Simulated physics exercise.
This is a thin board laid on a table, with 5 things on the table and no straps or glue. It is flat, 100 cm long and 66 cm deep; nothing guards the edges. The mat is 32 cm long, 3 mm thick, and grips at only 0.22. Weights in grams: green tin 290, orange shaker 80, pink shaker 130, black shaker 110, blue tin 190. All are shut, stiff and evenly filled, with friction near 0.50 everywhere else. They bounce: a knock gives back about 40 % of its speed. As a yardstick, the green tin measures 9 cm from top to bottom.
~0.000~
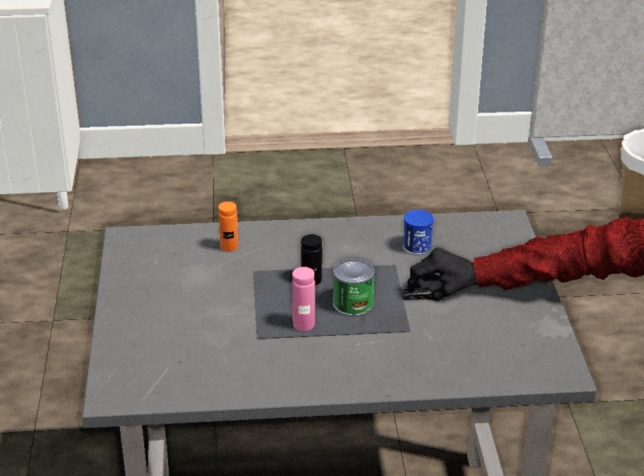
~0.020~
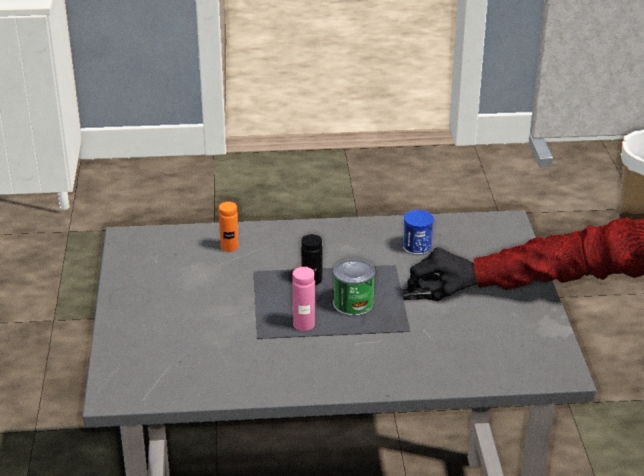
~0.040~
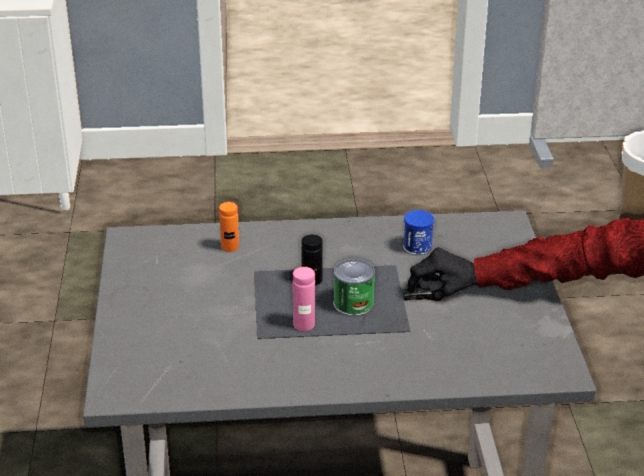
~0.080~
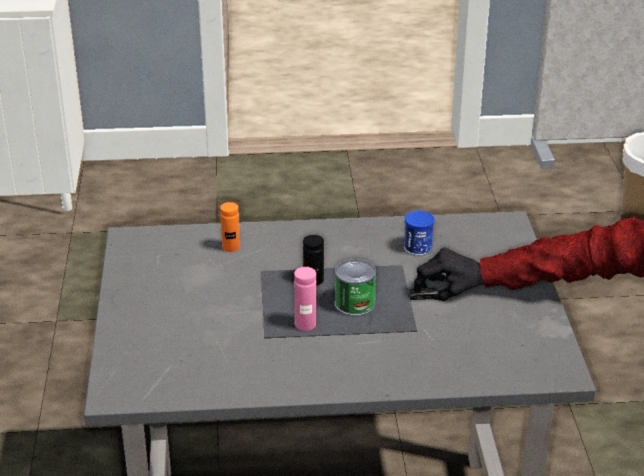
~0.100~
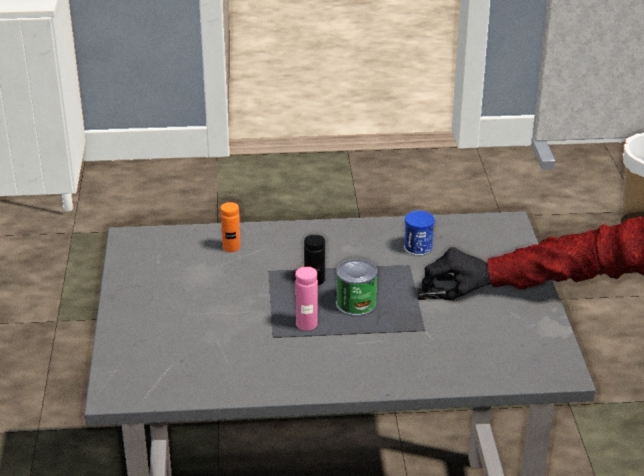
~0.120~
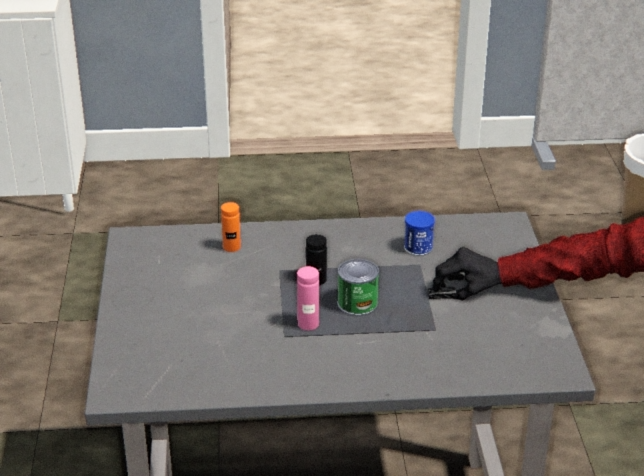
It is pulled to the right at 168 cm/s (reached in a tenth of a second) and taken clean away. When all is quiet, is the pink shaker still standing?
The pink shaker keeps standing.
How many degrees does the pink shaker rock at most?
About 10°.
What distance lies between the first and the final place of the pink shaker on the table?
About 3 cm.
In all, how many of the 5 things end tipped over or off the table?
That comes to 0.
After 0.32 s, mat out by 39 cm; pink shaker 10° off upright near (325, 298); black shaker 12° off upright; green tin moved 8 cm.
After 0.52 s, mat out by 72 cm; pink shaker moved 3 cm near (319, 300); green tin moved 8 cm; black shaker 6° off upright.
In the end (1.4 s), not toppled but over 6 cm from the start, green tin; the other 4 under 6 cm from the start. At the end, from the last picture's camera, pink shaker near (320, 300).
